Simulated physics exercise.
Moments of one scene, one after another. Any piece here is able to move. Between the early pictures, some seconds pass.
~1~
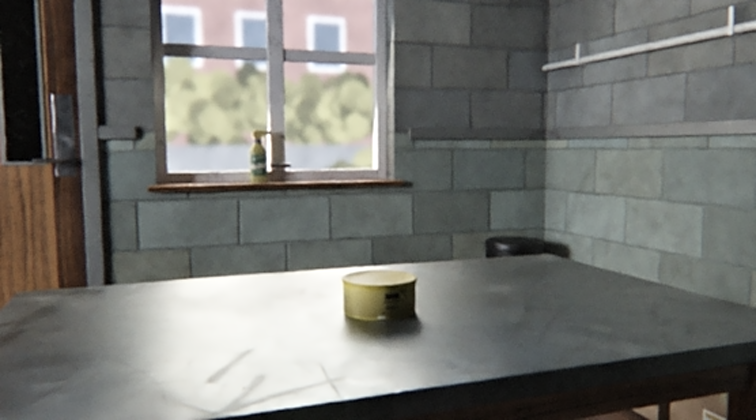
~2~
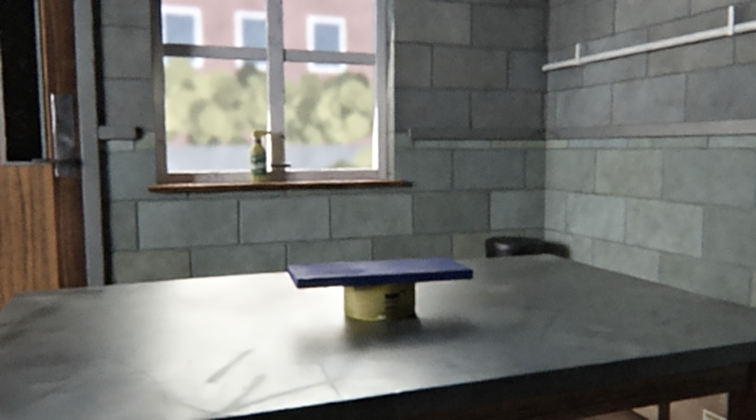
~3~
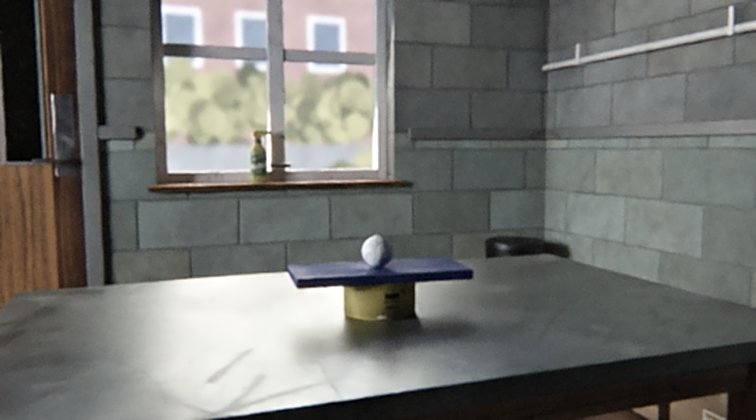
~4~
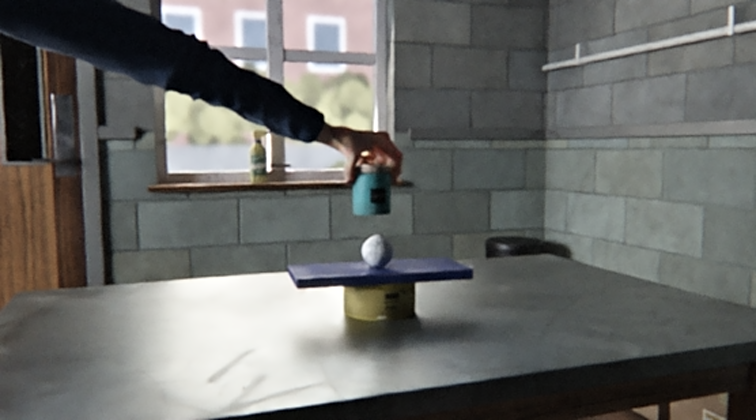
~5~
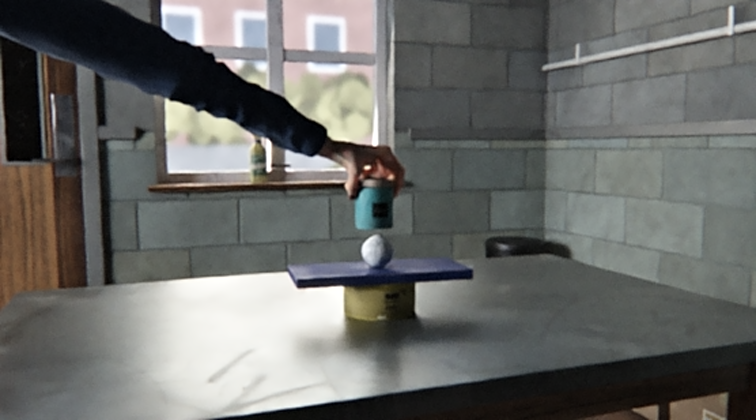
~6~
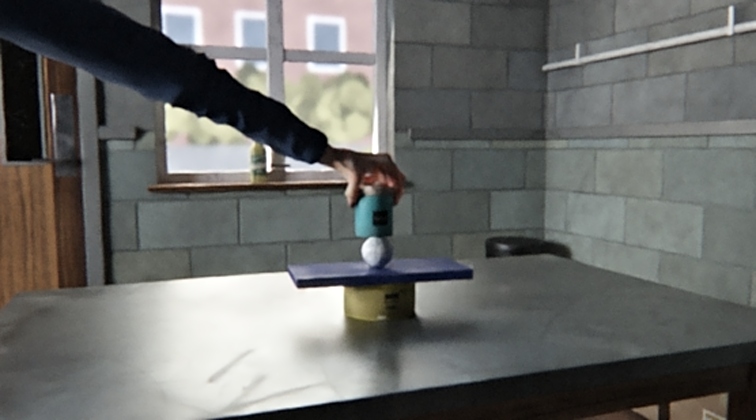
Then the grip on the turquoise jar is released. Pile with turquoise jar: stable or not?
Well, the stack doesn't stay in one piece.
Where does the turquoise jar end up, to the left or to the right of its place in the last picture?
Result: Further left.
Then, 0.50 s on from there, turquoise jar now fallen.
Then, 1.30 s on from there, nothing new.
In the end, fallen, turquoise jar; the other 3 unmoved. At the end, from the last picture's camera, turquoise jar near (309, 254). The pile loses its balance.
